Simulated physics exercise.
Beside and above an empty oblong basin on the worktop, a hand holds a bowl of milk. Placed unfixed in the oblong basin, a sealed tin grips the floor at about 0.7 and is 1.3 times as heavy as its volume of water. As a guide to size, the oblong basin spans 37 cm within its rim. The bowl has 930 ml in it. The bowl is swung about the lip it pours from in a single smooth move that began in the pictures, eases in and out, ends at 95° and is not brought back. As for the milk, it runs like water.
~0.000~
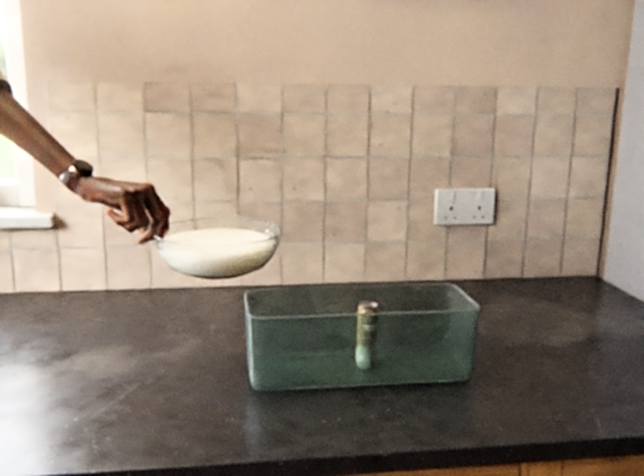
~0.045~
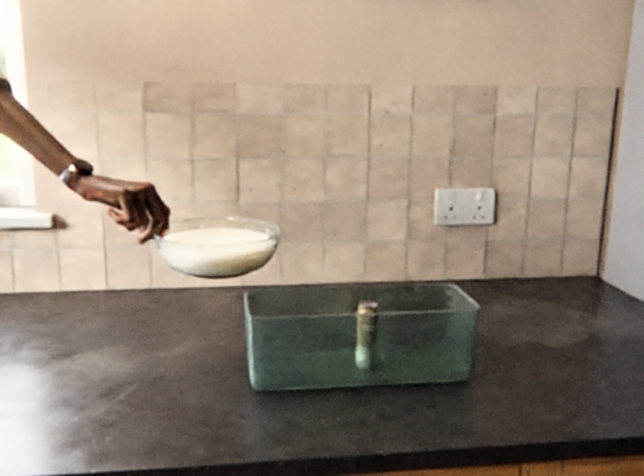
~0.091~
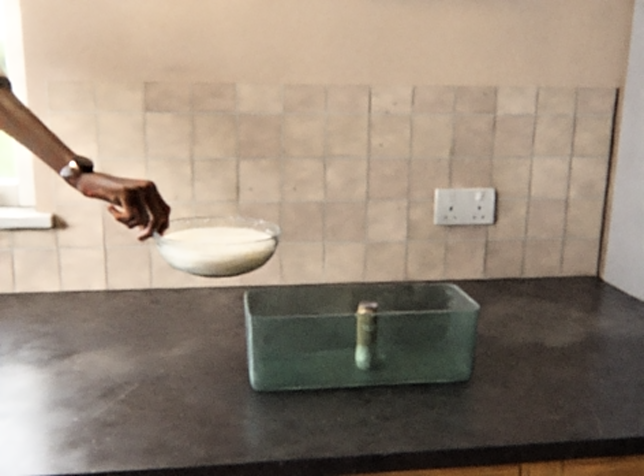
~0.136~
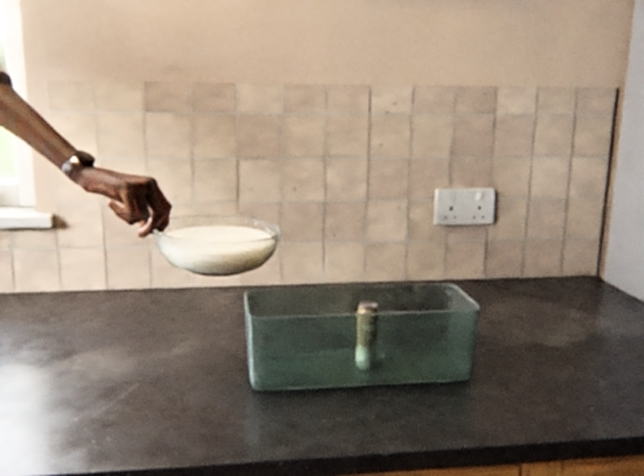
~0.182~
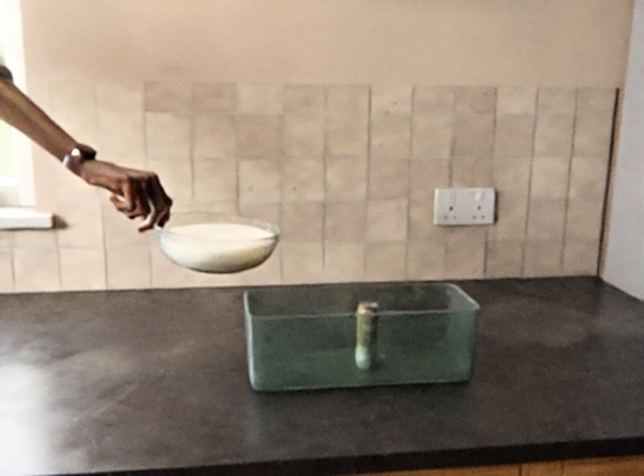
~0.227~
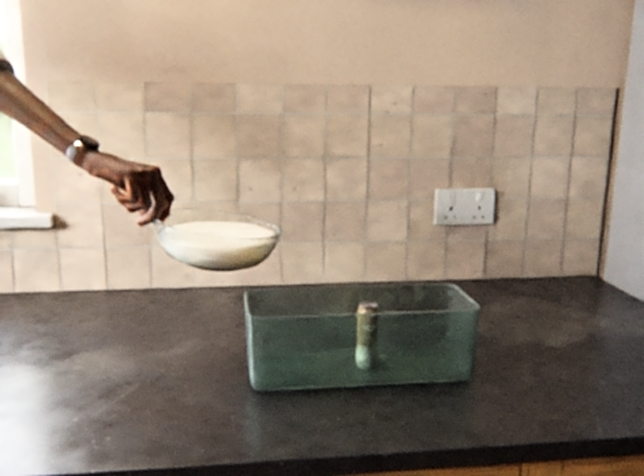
At the start, a hand at the left holds a clear bowl of milk level above a worktop, beside an empty oblong glass basin with a small tin standing in it. The hand then slowly lifts its end of the bowl, tilting it slightly toward the right, while the basin and tin stay still.
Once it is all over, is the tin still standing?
Yes.
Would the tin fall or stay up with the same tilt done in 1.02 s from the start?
Then it goes over.
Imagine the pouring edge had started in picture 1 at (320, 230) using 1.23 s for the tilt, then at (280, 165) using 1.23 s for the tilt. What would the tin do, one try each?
In the first try it remains standing; in the second it remains standing.
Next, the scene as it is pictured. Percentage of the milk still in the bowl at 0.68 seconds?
50 %.
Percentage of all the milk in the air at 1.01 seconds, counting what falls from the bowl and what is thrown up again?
Estimated airborne part: Roughly 12 per cent.
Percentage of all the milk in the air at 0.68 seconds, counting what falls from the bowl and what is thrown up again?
My guess is roughly 40 %.
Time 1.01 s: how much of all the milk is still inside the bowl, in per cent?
I'd say some 3 per cent remains.
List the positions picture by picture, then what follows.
The first frame shows tilt 0°; pouring edge (280, 231); surface from (159, 242) to (277, 239); the oblong basin's rim runs from (247, 304) to (467, 297); the tin's top is at (368, 307).
The second frame shows tilt 0°; pouring edge (280, 231); surface from (159, 242) to (276, 239).
The third frame shows tilt 1°; pouring edge (280, 231); surface from (159, 240) to (276, 239).
The fourth frame shows tilt 3°; pouring edge (280, 231); surface from (159, 239) to (276, 238).
The fifth frame shows tilt 5°; pouring edge (280, 231); surface from (159, 236) to (276, 236).
The sixth frame shows tilt 8°; pouring edge (280, 231); surface from (160, 232) to (277, 234).
After 0.68 s the tilt is 55° and 50 per cent is still to pour; the tin stands where it began.
After 1.01 s the tilt is 88° and 3 per cent is still to pour; the tin stands where it began.
After 1.35 s the tilt is 95° and 0 per cent is still to pour; the tin stands where it began.
After 1.73 s the tilt is 95° and 0 per cent is still to pour; the tin stands where it began.
In the end the tin stands where it began.
